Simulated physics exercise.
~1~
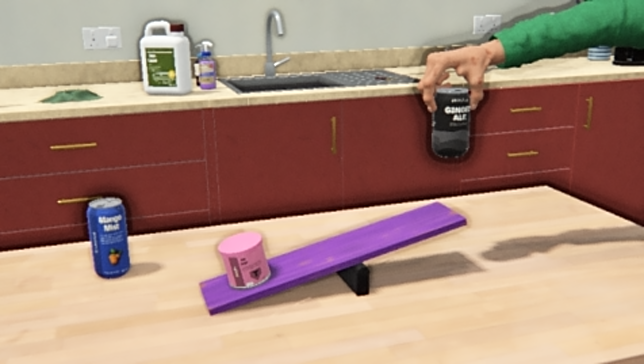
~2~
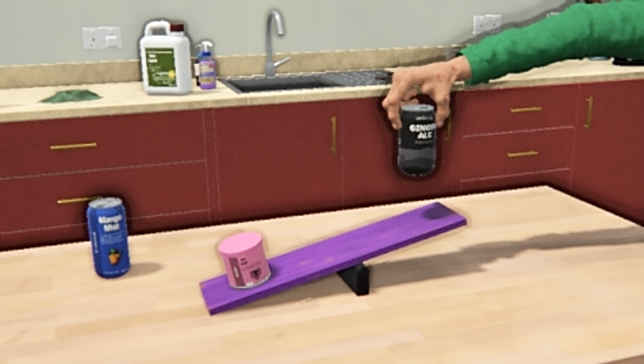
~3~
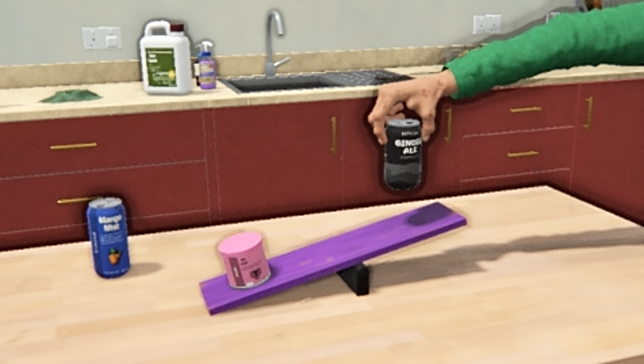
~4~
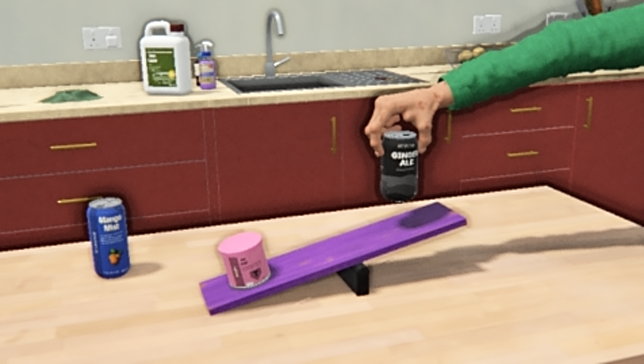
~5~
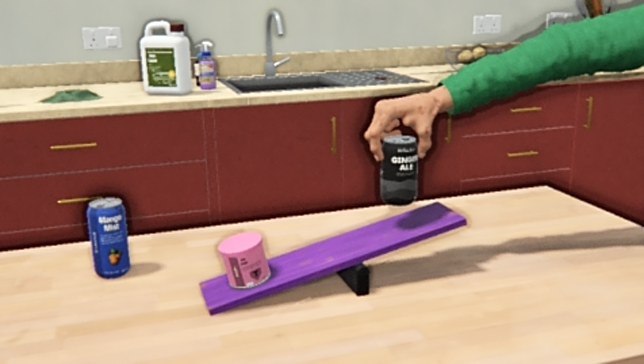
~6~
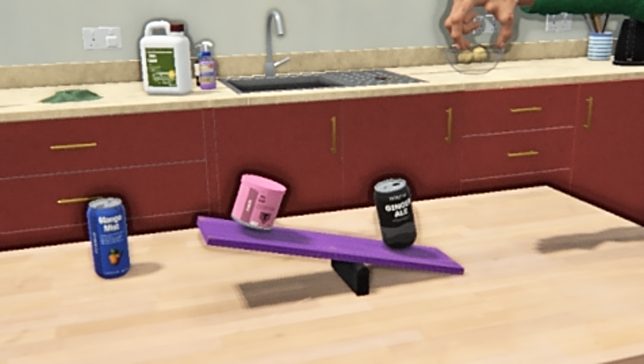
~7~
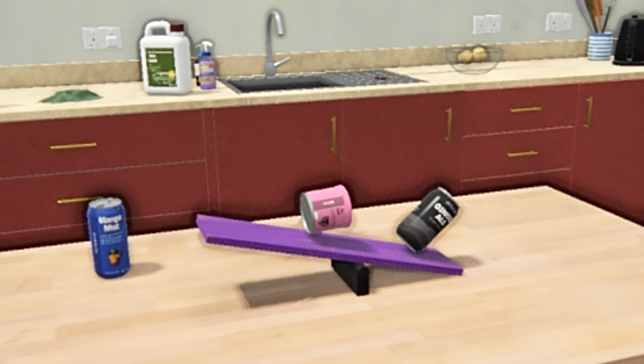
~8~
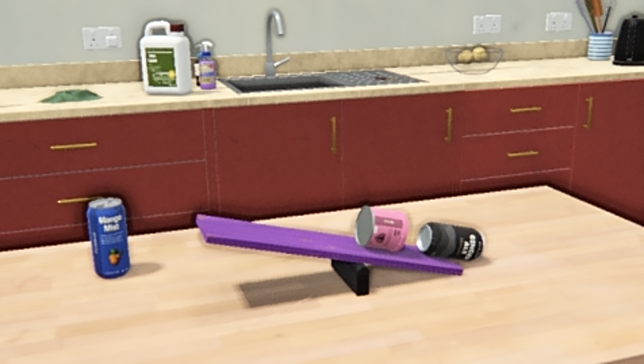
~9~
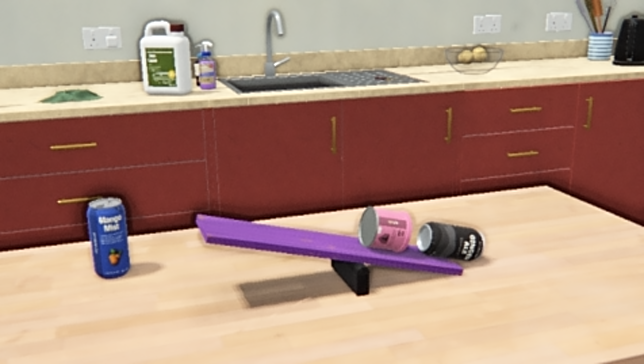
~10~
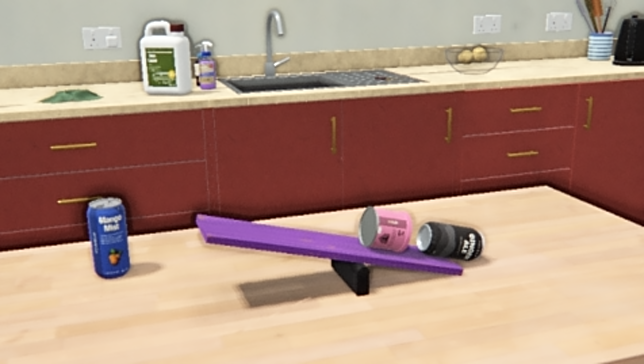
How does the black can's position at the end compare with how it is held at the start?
At the start the hand holds the black can upright, but at the end it lies on its side on the lowered right part of the plank.
